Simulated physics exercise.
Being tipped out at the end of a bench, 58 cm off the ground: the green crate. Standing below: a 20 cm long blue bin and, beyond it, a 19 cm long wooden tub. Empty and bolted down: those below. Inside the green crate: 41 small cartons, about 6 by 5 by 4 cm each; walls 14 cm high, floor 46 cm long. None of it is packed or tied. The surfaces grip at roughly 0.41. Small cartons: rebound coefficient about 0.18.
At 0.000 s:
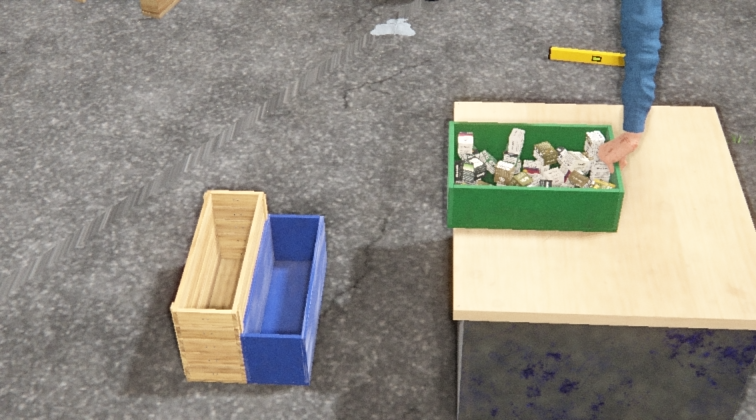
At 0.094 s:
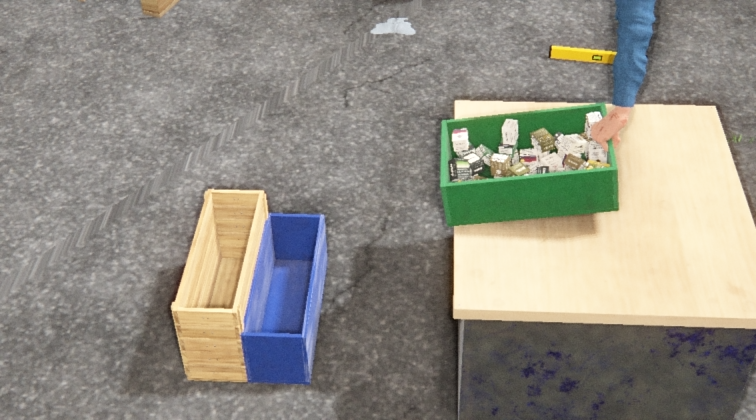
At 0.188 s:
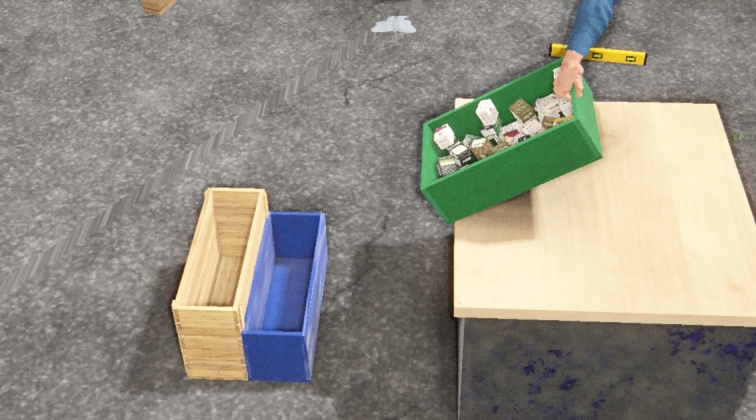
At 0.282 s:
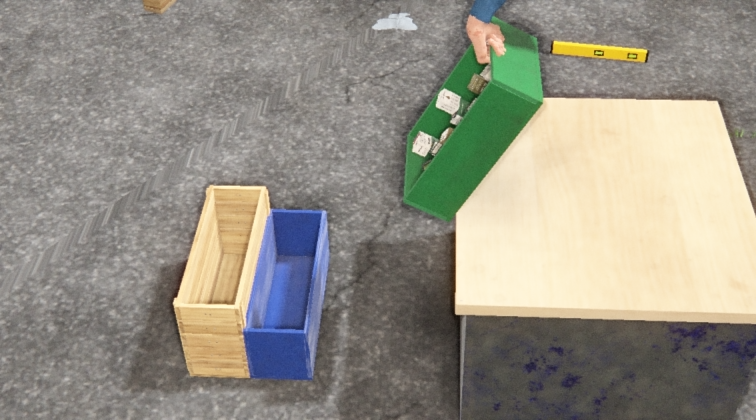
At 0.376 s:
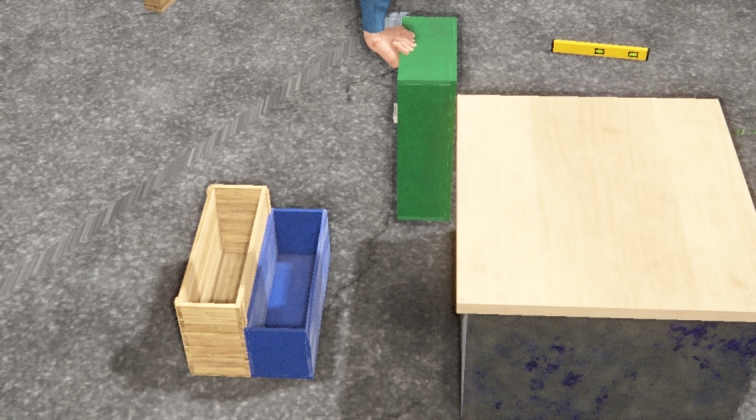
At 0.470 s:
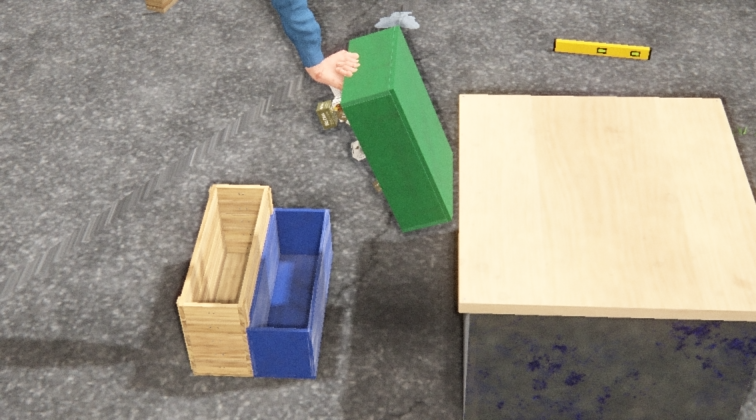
A hand lifting and tilting a green crate of small cartons off a wooden bench, turning it leftward until cartons emerge.
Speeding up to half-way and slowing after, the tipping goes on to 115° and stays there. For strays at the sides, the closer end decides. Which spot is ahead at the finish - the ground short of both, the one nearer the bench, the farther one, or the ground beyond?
Ahead at the finish: Short.
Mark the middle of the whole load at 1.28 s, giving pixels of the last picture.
I'd place it close to (297, 305) in the last view.
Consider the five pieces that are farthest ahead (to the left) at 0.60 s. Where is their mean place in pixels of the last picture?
Close to (241, 161) in the last view.
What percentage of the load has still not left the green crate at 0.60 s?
Reading: Approx. 20 %.
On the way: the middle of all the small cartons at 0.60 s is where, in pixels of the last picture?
I'd put it close to (332, 182).
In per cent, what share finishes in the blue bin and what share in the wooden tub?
25 and 15 %.
After 0.60 s, tilt 115°; 8 still in the green crate and 33 in the air.
After 0.76 s, tilt 115°; 5 still in the green crate, 10 in the blue bin, 7 in the wooden tub, 4 on the ground short of the blue bin, 2 on the ground beyond the wooden tub and 13 in the air.
After 0.99 s, tilt 115°; 10 in the blue bin, 7 in the wooden tub, 12 on the ground short of the blue bin, 6 on the ground beyond the wooden tub and 6 in the air.
Final count (at 1.28 s), 10 in the blue bin, 7 in the wooden tub, 17 on the ground short of the blue bin and 7 on the ground beyond the wooden tub.
